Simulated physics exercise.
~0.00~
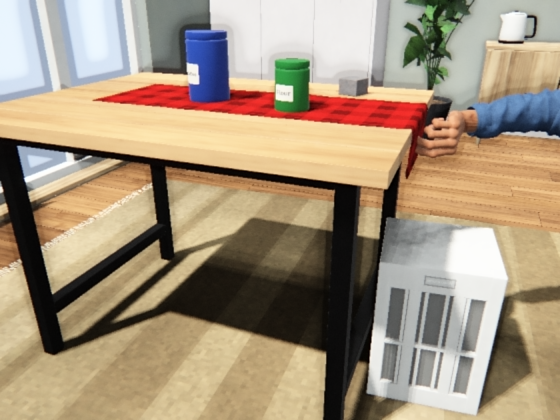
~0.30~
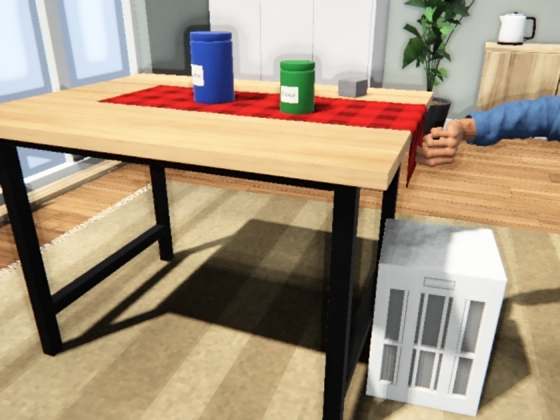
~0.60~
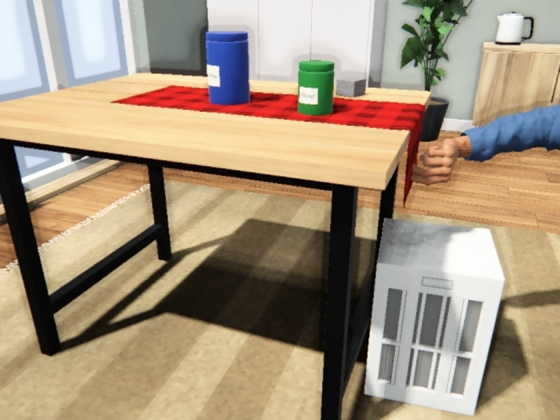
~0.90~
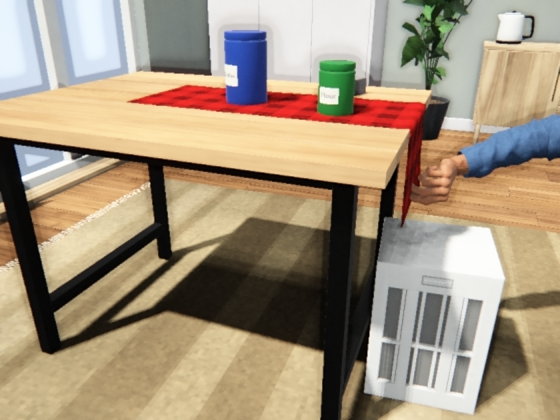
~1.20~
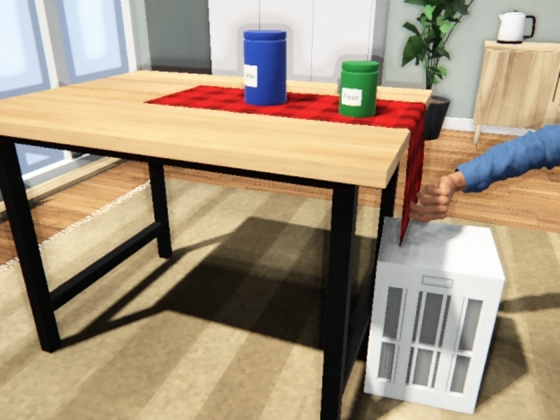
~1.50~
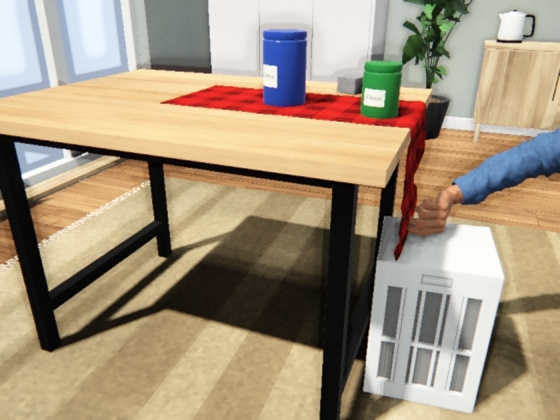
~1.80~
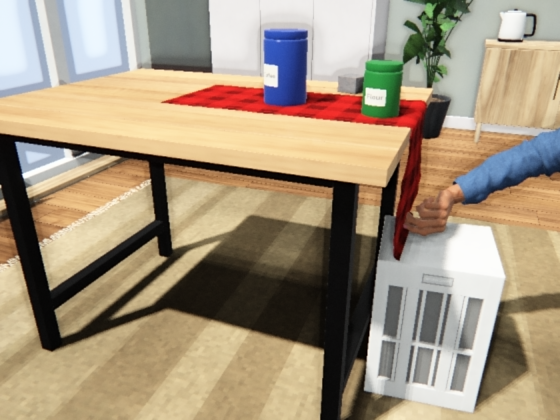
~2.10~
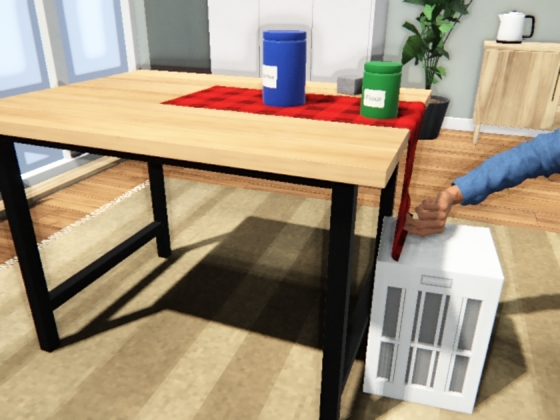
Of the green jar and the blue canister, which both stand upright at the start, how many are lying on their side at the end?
None of them are. The green jar and the blue canister both slide along with the scarf and are still standing upright on the desk at the end.
